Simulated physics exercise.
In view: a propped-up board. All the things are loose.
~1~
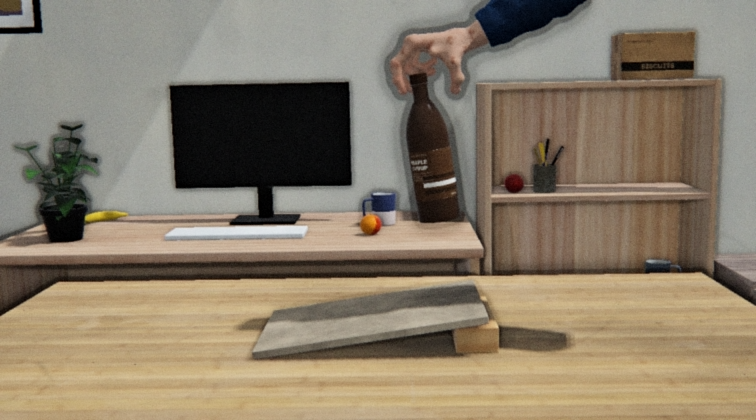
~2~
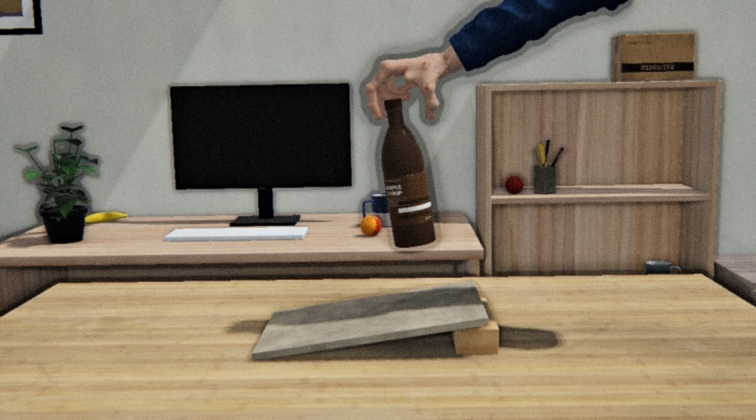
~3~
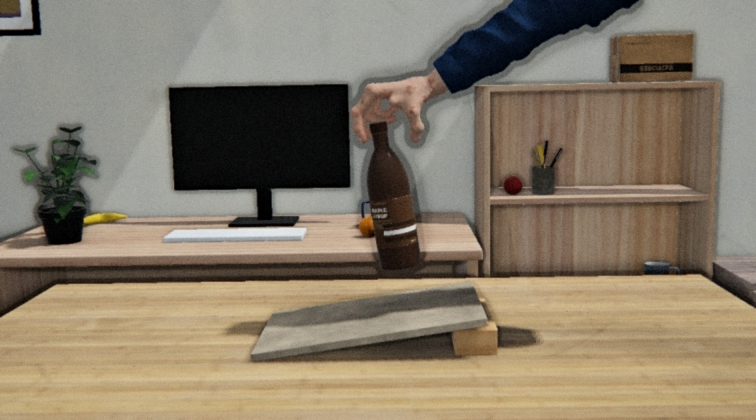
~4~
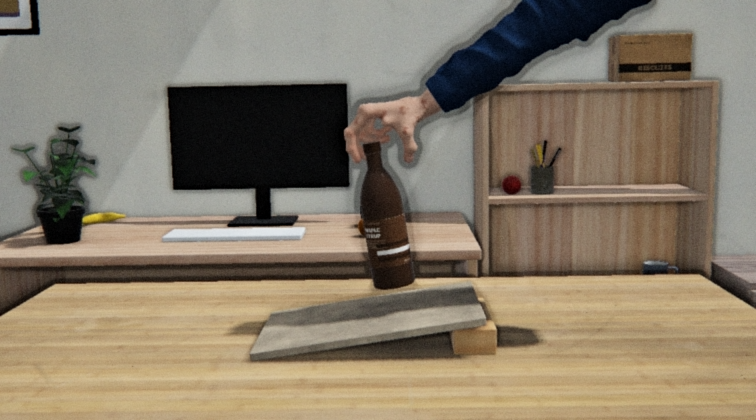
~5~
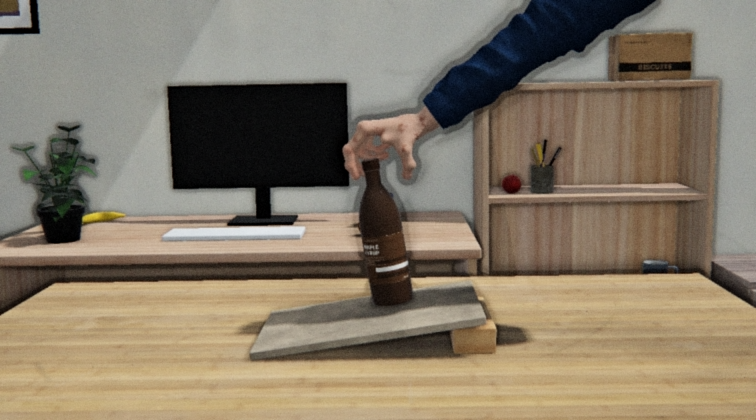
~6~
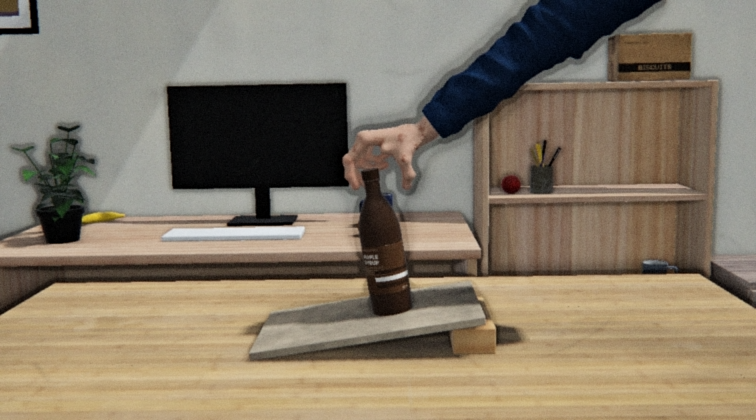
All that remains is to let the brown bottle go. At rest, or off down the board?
Outcome: The brown bottle keeps its place.
Then, 0.20 s on from there, no change.
Then, 0.50 s on from there, brown bottle resting near (381, 241).
In the end, it is unmoved. At the end, from the last picture's camera, brown bottle near (381, 241). The brown bottle remains at rest.
